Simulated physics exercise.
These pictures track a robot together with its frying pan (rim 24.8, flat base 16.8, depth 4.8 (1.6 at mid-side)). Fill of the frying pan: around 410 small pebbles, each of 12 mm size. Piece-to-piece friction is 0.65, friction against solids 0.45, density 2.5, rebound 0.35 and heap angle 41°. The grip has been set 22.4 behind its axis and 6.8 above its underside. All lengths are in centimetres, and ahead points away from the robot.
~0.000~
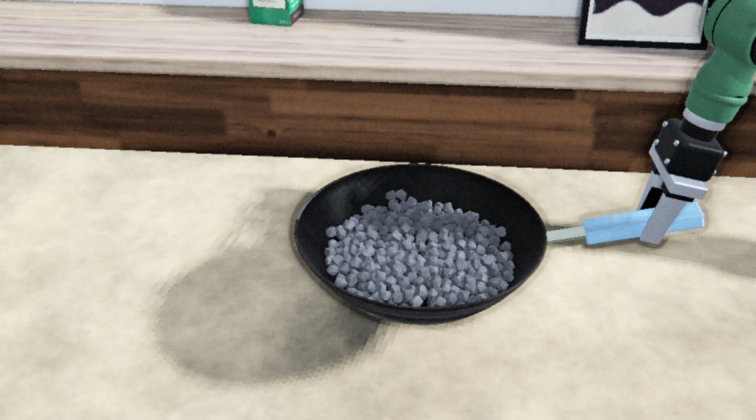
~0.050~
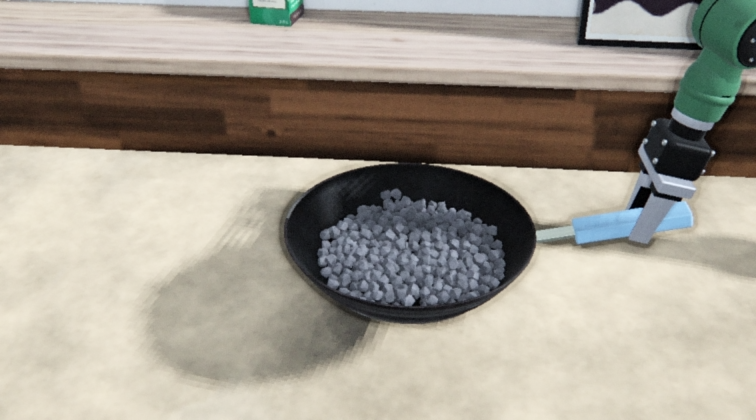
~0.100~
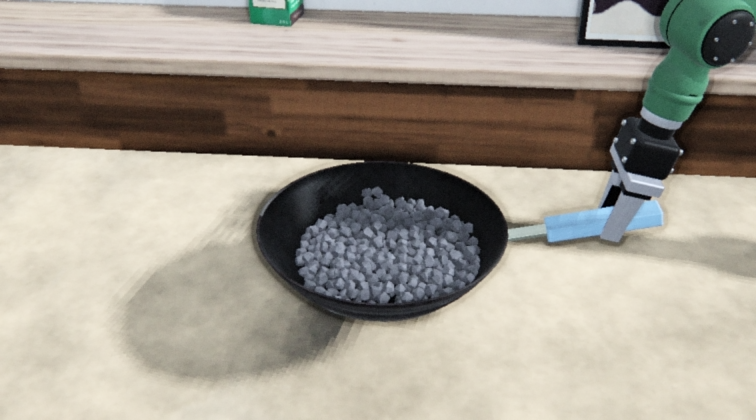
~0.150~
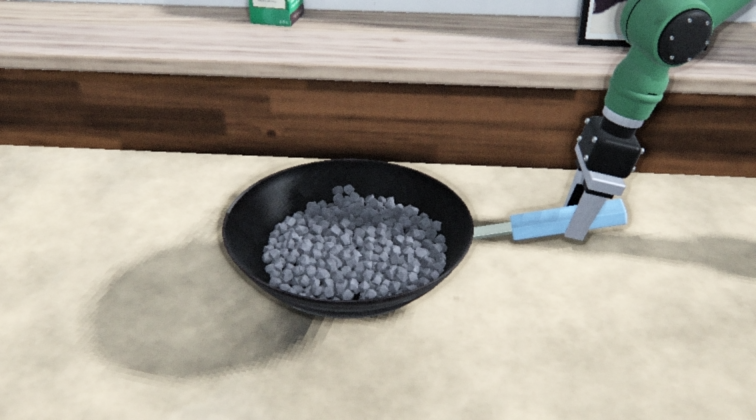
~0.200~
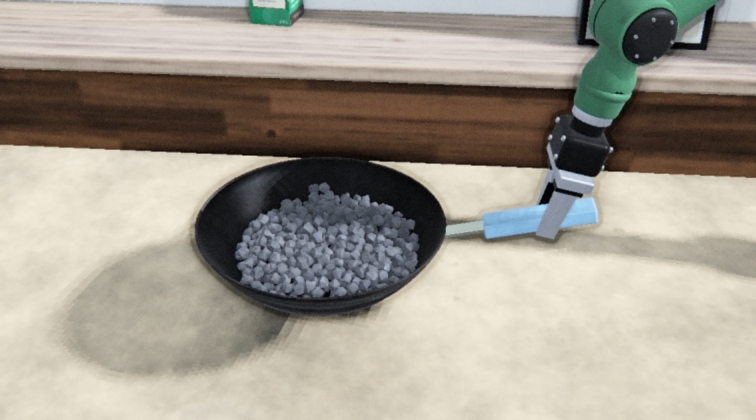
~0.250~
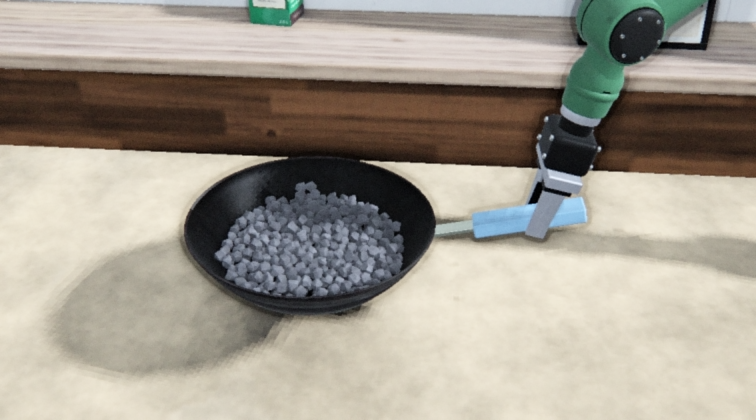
The clip opens on a green robot arm gripping the blue handle of a black frying pan filled with small grey pebbles, above a pale speckled surface. The arm moves the level pan steadily leftward, its shadow sliding along too, then the movement slows while the pebbles stay heaped inside.
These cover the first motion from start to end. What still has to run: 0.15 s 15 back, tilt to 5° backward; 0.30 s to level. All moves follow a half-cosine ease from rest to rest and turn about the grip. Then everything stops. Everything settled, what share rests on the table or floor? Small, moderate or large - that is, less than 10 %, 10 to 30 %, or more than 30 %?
Small.
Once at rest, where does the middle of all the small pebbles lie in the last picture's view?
Roughly at pixel (519, 250).
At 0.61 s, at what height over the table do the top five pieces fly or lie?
Roughly 17 centimetres, give or take.
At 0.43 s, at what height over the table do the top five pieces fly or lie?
Roughly 22 cm.
After 0.43 s, tilted 5° backward, highest piece 23 above the table; 405 in the frying pan, 2 in flight or on a rim.
After 0.61 s, tilted 1° backward, highest piece 18 above the table; 396 in the frying pan, 11 in flight or on a rim.
After 0.90 s, level, highest piece 16 above the table; 389 in the frying pan, 18 on the table or floor.
After 1.95 s, level, highest piece 16 above the table; 389 in the frying pan, 18 on the table or floor.
At rest, 389 in the frying pan, 18 on the table or floor. That is 4 % on the table or floor.
